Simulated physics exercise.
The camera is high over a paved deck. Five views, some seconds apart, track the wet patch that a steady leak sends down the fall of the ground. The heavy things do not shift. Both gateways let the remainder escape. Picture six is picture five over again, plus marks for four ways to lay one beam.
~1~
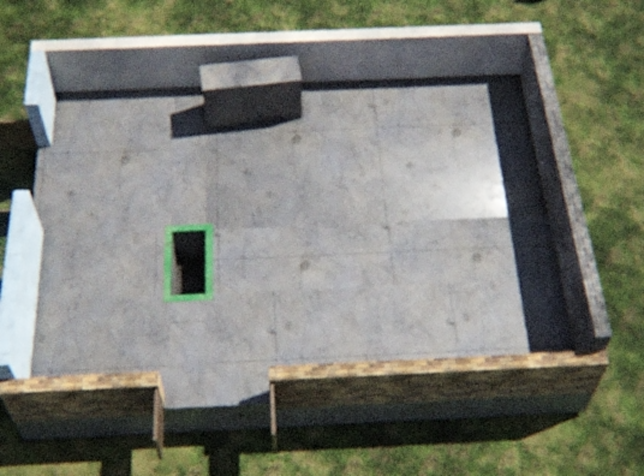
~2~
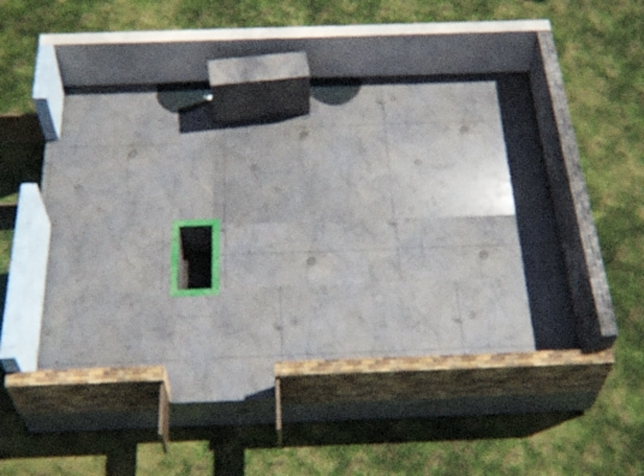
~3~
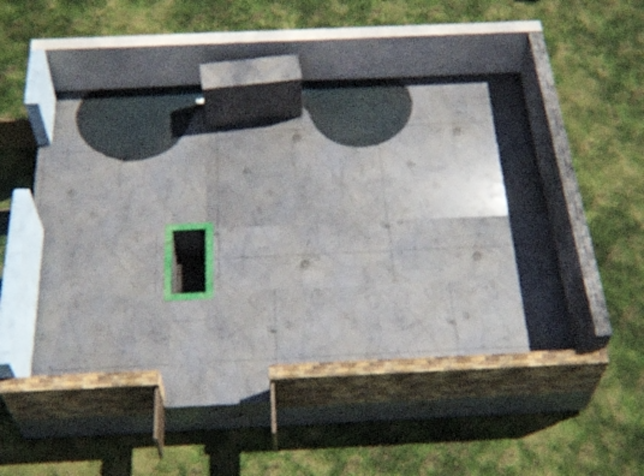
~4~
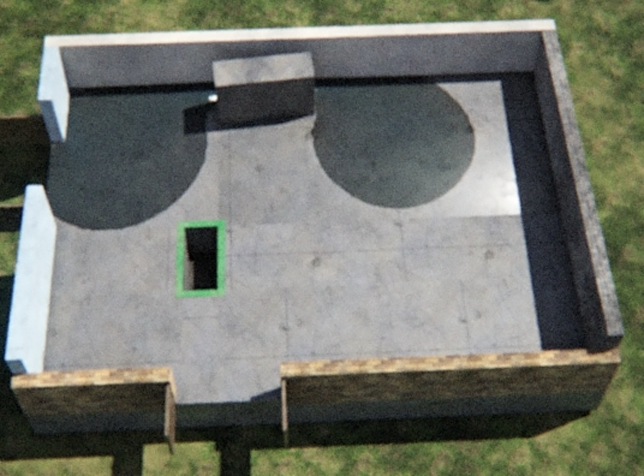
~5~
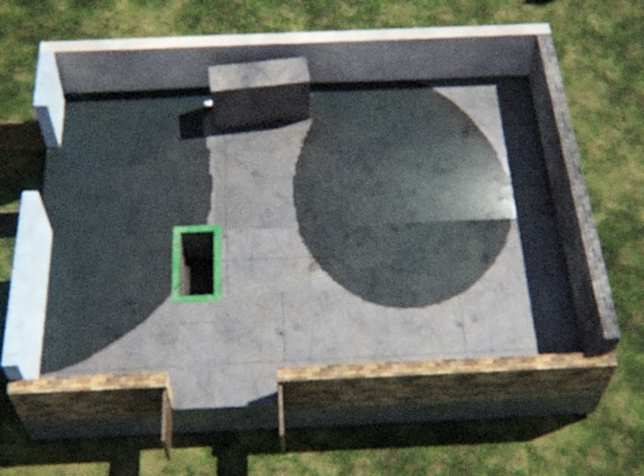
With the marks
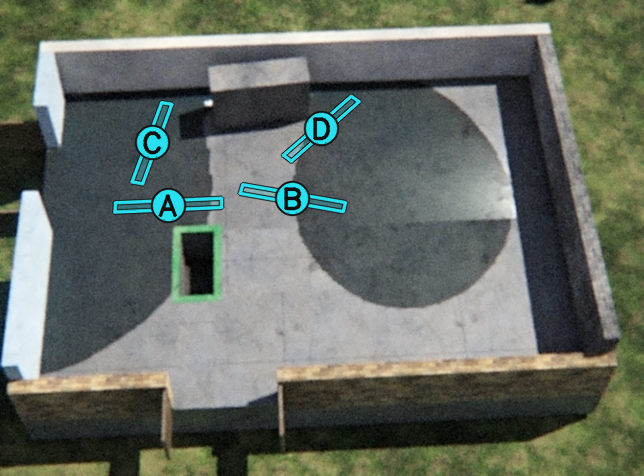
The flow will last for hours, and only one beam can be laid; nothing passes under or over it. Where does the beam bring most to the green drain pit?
The best spot is C.
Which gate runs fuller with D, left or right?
The right gate.
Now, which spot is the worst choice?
It is A.
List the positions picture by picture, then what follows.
Outfall partly hidden; green drain pit at (189, 262); open gate at (217, 393); open gate at (47, 188); 1 % of the ground is wet; green drain pit still dry.
Water covers 3 % of the ground and shows as far out as (165, 97); green drain pit still dry.
Water covers 11 % of the ground and shows as far out as (88, 137); green drain pit still dry.
Water covers 26 % of the ground and shows as far out as (56, 204); green drain pit still dry.
Water covers 46 % of the ground and shows as far out as (52, 361); green drain pit still dry.
On the marked copy, A from (115, 207) to (221, 202); B from (241, 189) to (344, 207); C from (137, 182) to (166, 103); D from (287, 158) to (355, 98).
For spot A, about 2 % of the stream runs into the green drain pit, about 90 % out by the gates.
For spot B, about 7 % of the stream runs into the green drain pit, about 86 % out by the gates.
For spot C, about 18 % of the stream runs into the green drain pit, about 75 % out by the gates.
For spot D, about 11 % of the stream runs into the green drain pit, about 82 % out by the gates.
